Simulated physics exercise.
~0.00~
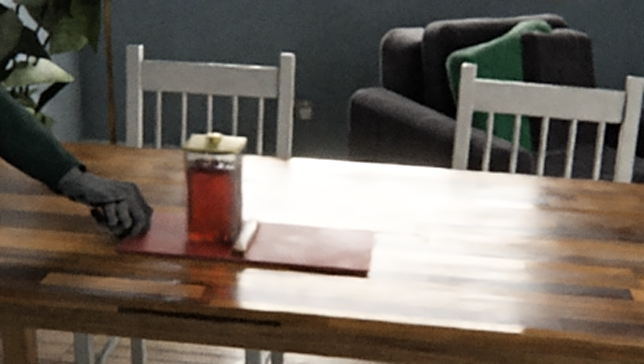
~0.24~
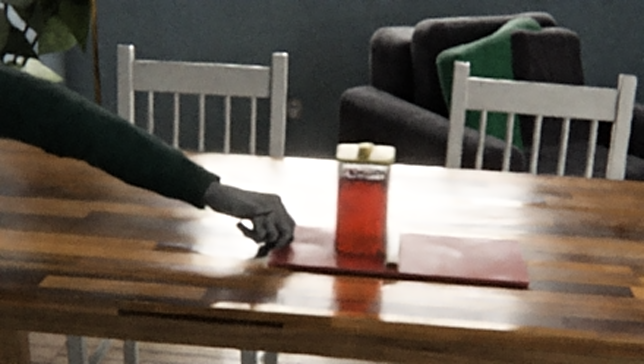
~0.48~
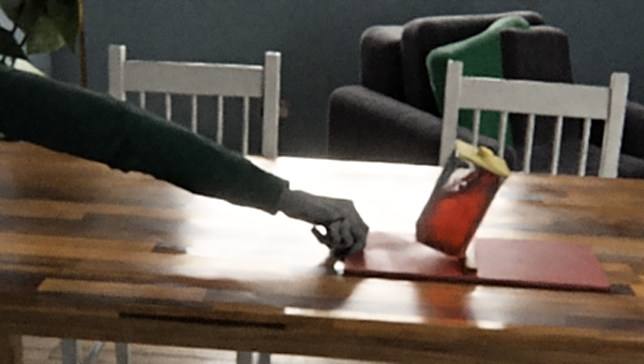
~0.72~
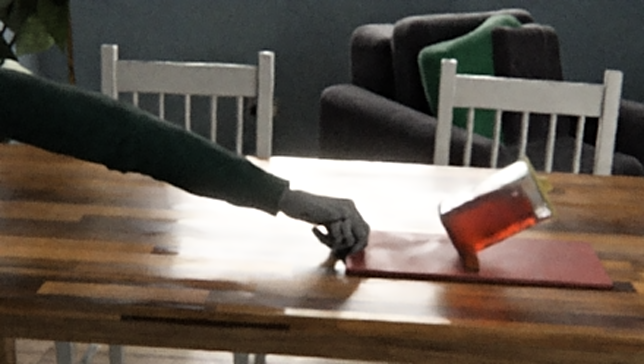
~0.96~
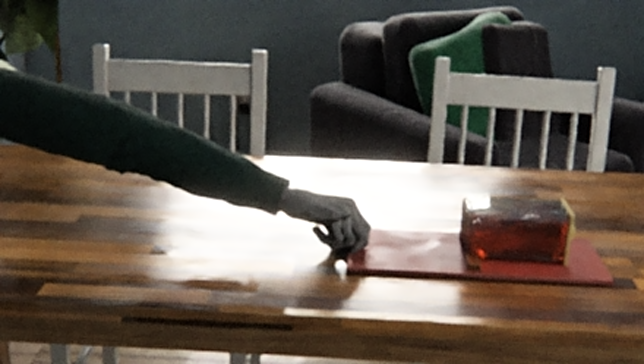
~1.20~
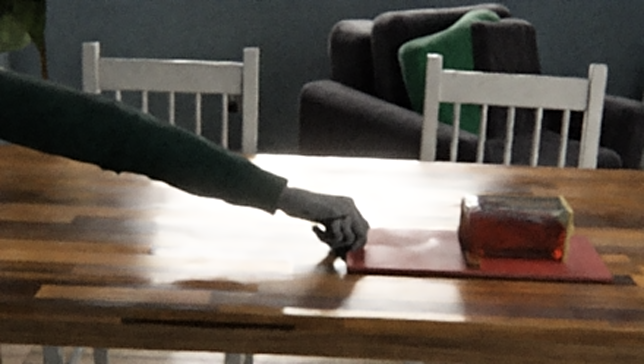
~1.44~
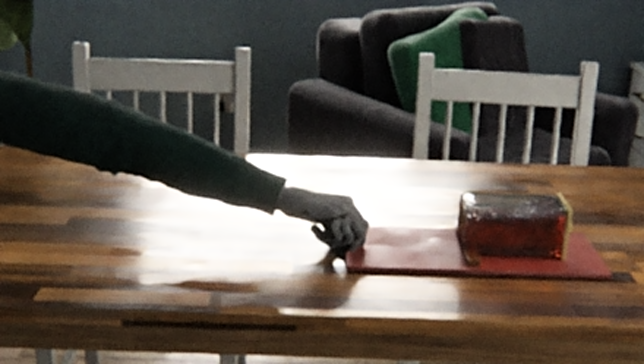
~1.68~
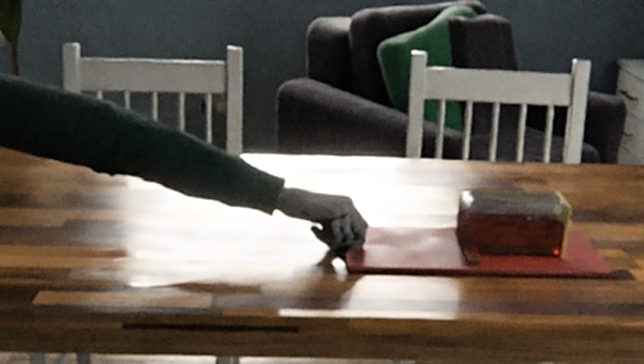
On a wooden table, a hand slides a red board right and its flask topples over.
